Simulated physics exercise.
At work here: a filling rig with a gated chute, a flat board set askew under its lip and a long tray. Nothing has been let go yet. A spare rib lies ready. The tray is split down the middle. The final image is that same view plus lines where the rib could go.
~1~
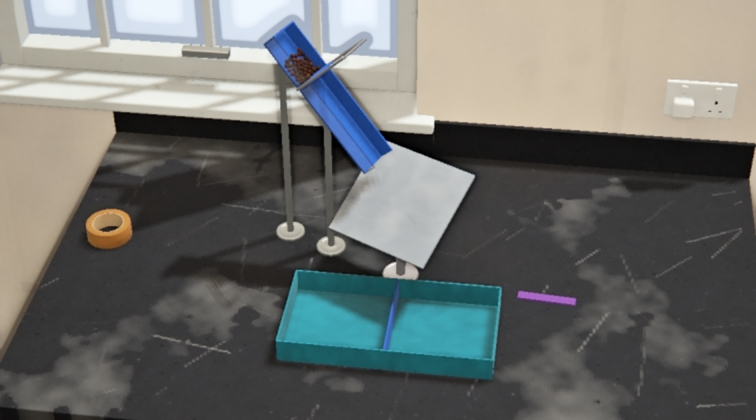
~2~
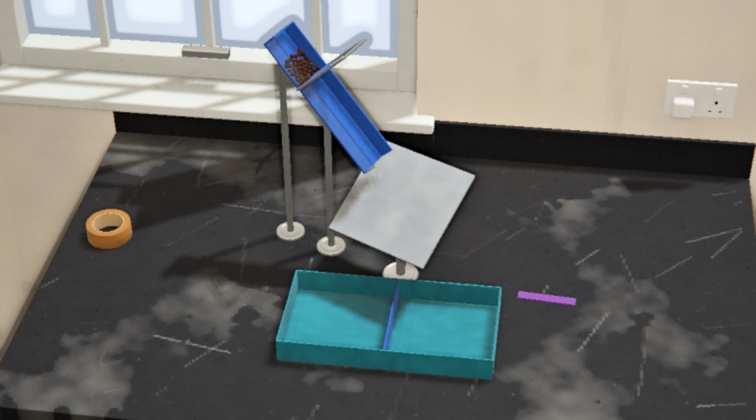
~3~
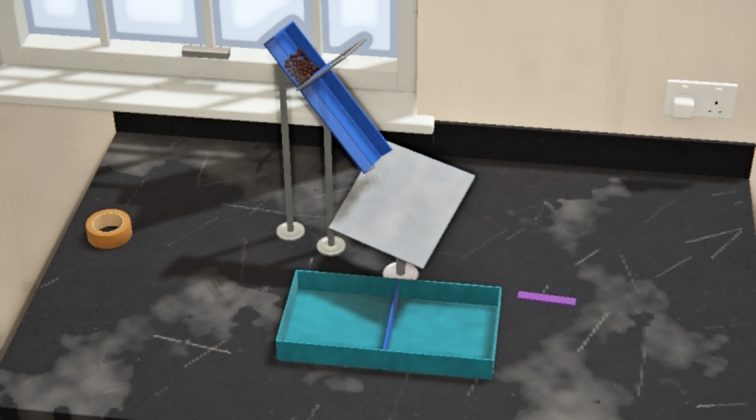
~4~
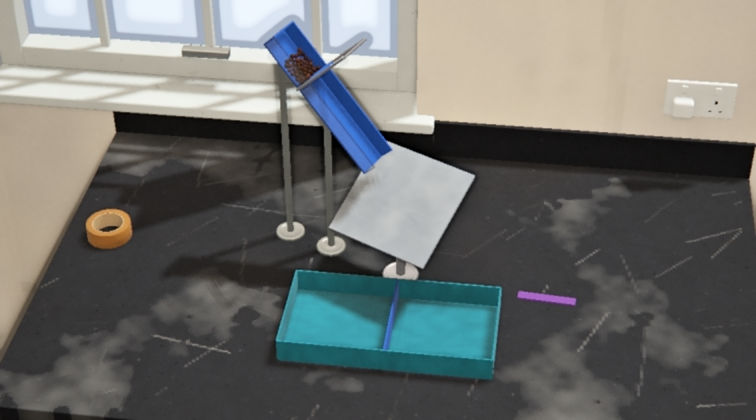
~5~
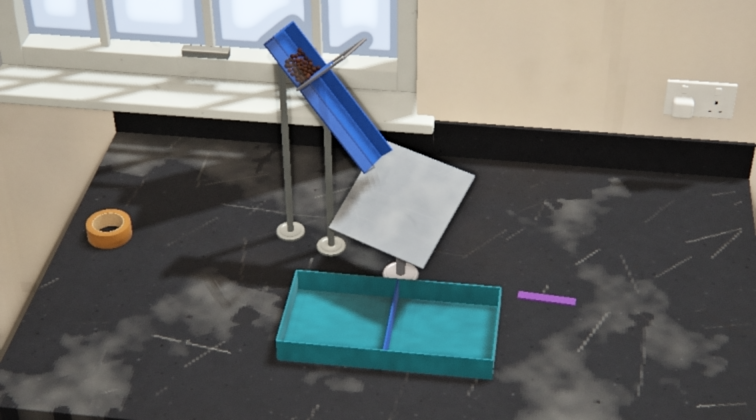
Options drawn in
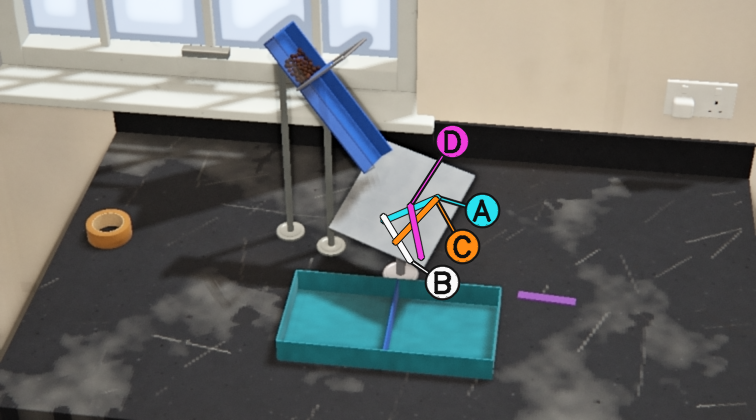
We see a sloping blue chute holding small brown pieces behind a closed gate, above a tilted grey board and a divided teal tray, with orange tape and a purple strip nearby on the dark counter; nothing visibly moves.
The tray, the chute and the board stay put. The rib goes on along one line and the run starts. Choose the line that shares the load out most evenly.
The best line is D.
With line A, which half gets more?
Left.
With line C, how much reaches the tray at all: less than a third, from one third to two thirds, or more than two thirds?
Line C gives more than two thirds.
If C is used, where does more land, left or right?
Left.
On the marked copy, line A from (437, 197) to (384, 220); line B from (383, 216) to (410, 260); line C from (435, 199) to (395, 242); line D from (410, 205) to (421, 257).
With A, of what is caught, nearly all in the left half, a stray few in the right.
With B, of what is caught, a small part in the left half, nearly all in the right.
With C, of what is caught, nearly all in the left half, a stray few in the right.
With D, of what is caught, about half in the left half, about half in the right.
